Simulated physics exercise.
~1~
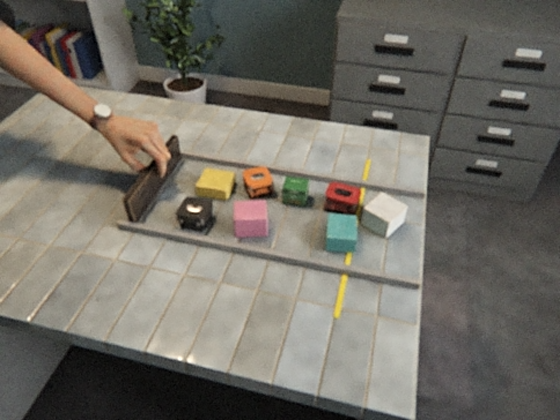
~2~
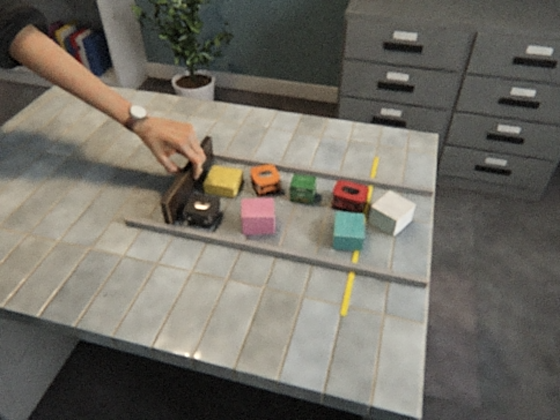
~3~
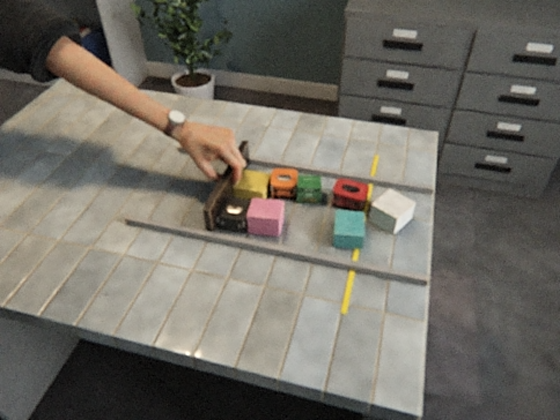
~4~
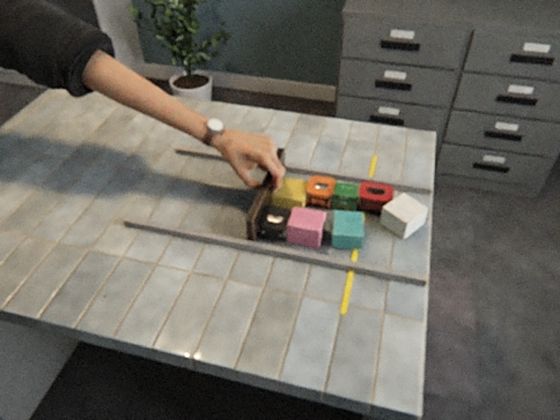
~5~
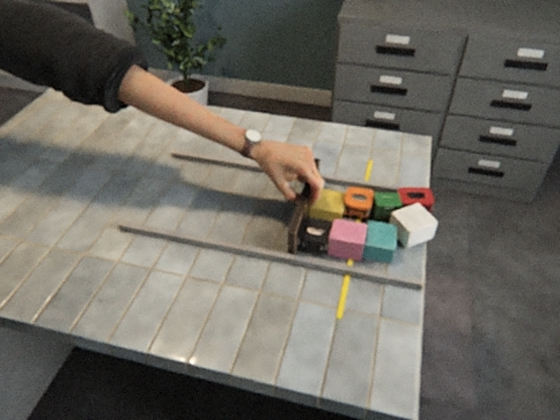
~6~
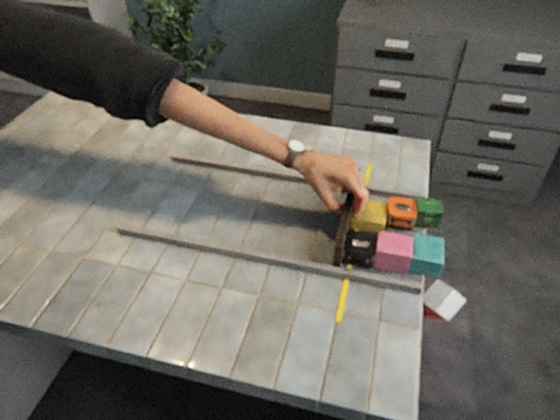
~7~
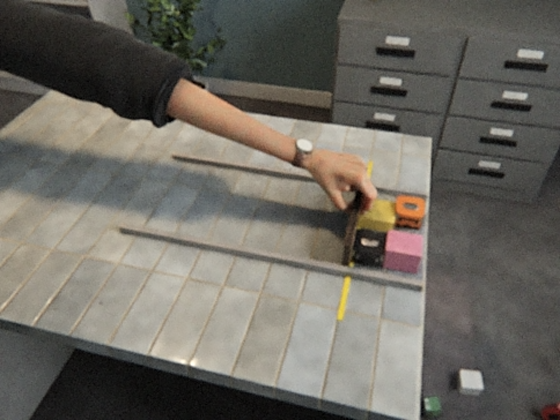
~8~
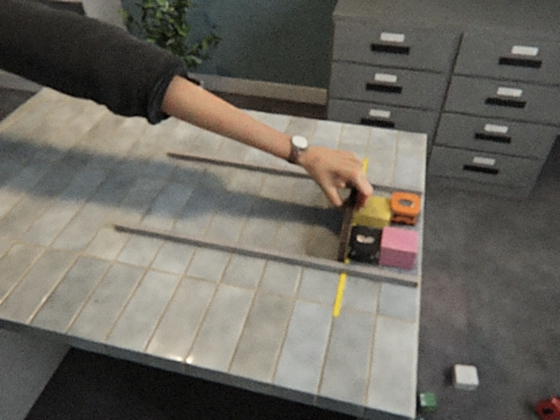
A hand slid an upright board along a tiled table between two rails, pushing small blocks and toy-like cases right until the white, red, turquoise and green ones dropped off the edge, then stopped with yellow, orange, black and pink still on top.
